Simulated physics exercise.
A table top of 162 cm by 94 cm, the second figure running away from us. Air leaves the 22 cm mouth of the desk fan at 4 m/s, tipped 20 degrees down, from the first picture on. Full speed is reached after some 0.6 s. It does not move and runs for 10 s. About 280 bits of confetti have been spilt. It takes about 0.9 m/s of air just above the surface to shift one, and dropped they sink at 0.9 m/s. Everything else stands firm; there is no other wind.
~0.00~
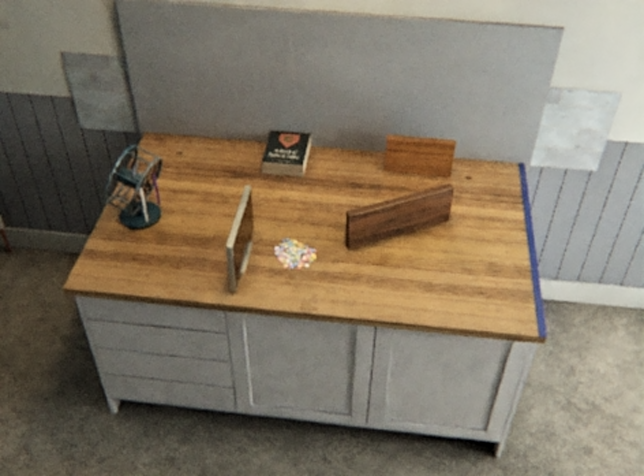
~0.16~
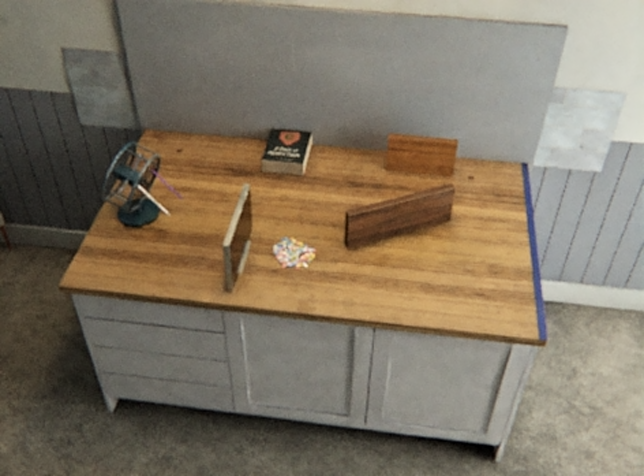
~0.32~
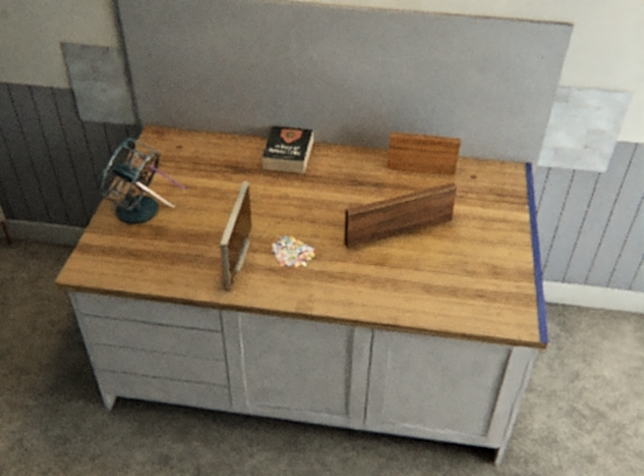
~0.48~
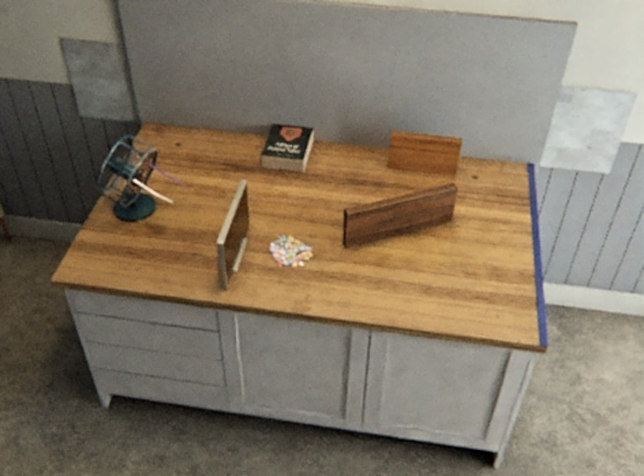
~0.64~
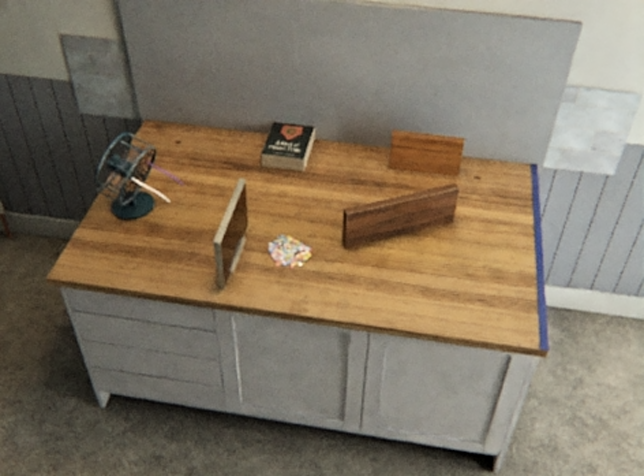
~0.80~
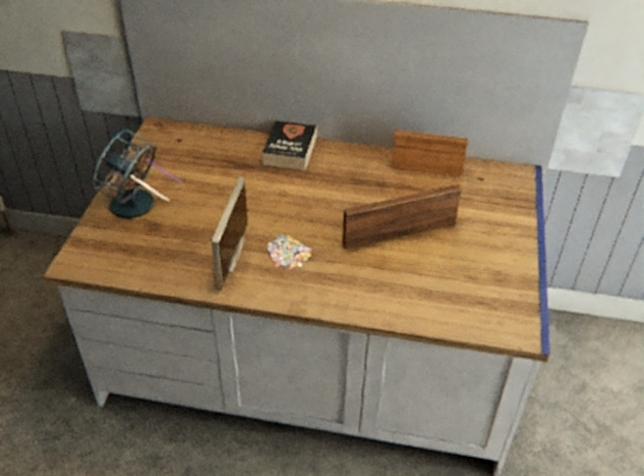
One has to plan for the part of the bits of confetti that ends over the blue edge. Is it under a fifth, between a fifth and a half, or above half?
Of the bits of confetti, less than a fifth end over the blue edge.
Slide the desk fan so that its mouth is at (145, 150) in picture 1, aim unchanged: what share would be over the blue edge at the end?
Then about 0 %.
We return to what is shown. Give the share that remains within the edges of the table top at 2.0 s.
Some 100 per cent.
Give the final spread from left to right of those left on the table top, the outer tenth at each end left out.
About 10 cm.
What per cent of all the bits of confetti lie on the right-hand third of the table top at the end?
Near 0 %.
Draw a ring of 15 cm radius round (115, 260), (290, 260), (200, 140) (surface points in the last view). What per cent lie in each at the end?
In turn about 0 %, 100 %, 0 %.
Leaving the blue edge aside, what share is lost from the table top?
About 0 %.
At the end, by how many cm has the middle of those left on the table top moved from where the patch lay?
About 0 cm.
After 2.0 s the count stands so, 0 % are over the blue edge; the middle of those still in play is near (287, 252).
After 3.2 s the count stands so, 0 % are over the blue edge; the middle of those still in play is near (287, 252).
After 5.5 s the count stands so, 0 % are over the blue edge; the middle of those still in play is near (287, 252).
After 10.0 s, at the end, 0 % are over the blue edge; the middle of those still in play is near (287, 252).
